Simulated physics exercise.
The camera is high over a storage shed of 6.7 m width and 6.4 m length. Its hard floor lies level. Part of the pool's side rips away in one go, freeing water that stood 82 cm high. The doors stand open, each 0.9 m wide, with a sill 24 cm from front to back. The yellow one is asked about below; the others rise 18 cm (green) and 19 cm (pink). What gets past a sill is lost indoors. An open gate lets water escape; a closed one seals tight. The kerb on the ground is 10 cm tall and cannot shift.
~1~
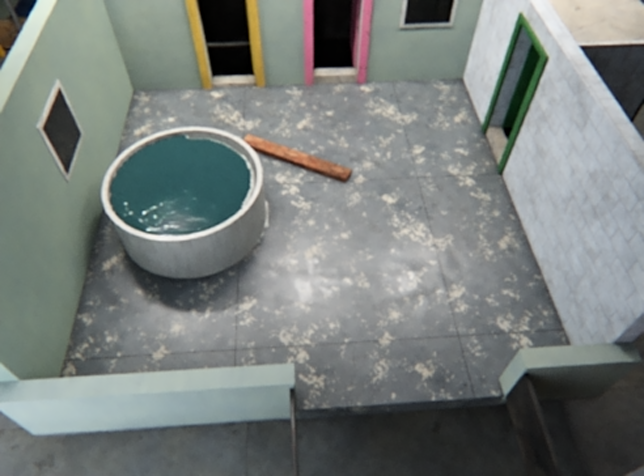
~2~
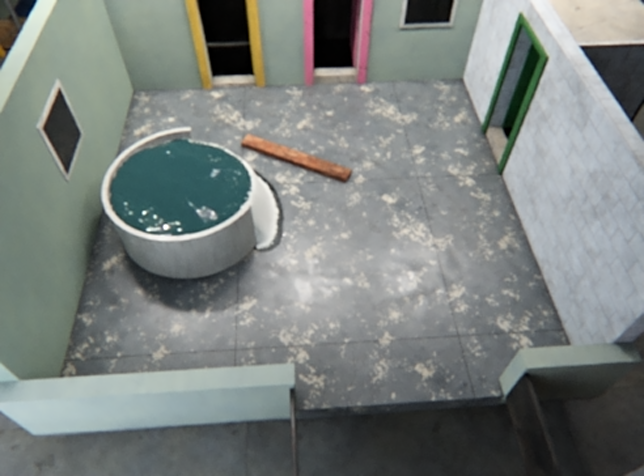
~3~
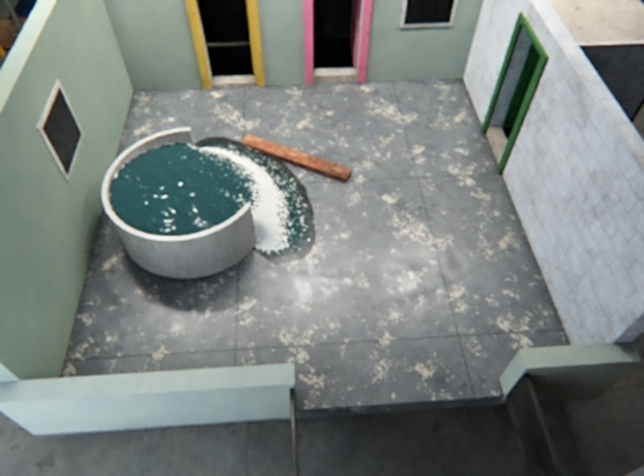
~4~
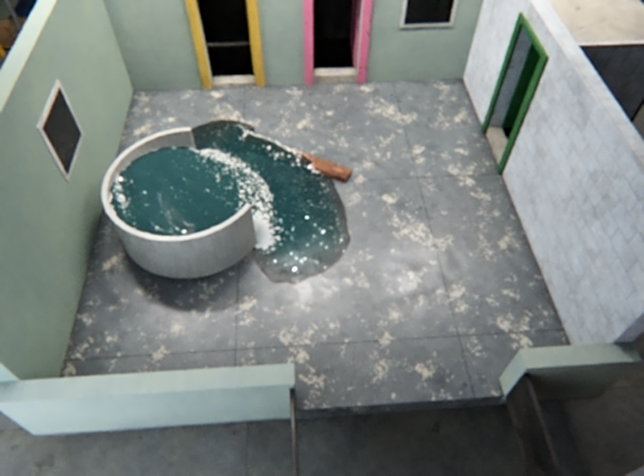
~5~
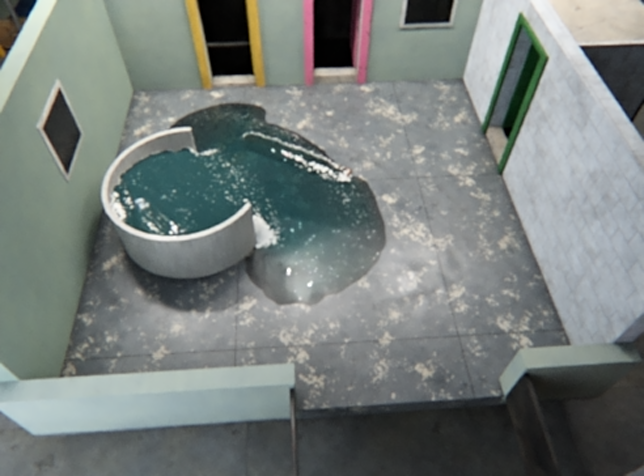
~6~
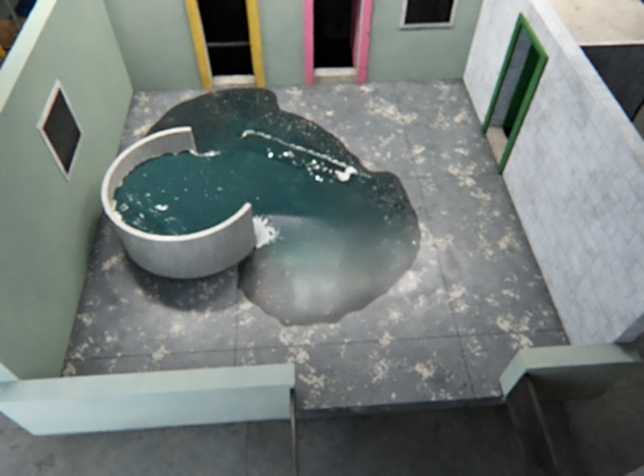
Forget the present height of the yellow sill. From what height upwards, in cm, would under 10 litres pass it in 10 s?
Close to 21 cm is just enough.
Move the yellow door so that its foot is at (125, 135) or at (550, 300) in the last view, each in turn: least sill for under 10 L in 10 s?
Roughly 7.5 and 13.0 cm.
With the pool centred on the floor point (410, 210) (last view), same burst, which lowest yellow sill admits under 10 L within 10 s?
Some 10.5 cm.
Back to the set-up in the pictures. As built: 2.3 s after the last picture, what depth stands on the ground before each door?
In cm: Green 19, yellow 13, pink 13.
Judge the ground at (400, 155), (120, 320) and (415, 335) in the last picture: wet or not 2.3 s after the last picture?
In that order: Flooded, dry, not reached.
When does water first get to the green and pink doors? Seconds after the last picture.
Arrival: Green 0.7 s, pink 0.4 s.
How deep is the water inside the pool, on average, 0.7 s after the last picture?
About 34 cm.
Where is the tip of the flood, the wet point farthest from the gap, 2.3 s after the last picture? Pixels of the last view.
Near (580, 372).
Then, 0.7 s after the last picture water covers 60 % of the floor, deepest (39 cm) near (302, 168); 16 cm at the yellow door, 38 litres in over its 9 cm sill.
Then, 2.3 s after the last picture water covers 65 % of the floor, deepest (36 cm) near (428, 82); 13 cm at the yellow door, 111 litres in over its 9 cm sill.
Then, 9.3 s after the last picture water covers 95 % of the floor, deepest (12 cm) near (128, 402); 8 cm at the yellow door, 120 litres in over its 9 cm sill.
At the yellow door as built, the water peaked near 19 cm, 1.3 s after the last picture.
With a sill of 16.5 cm, 33 litres would have come in within the 10 s; with 23 cm, 5 litres. So under 10 litres takes about 21 cm.
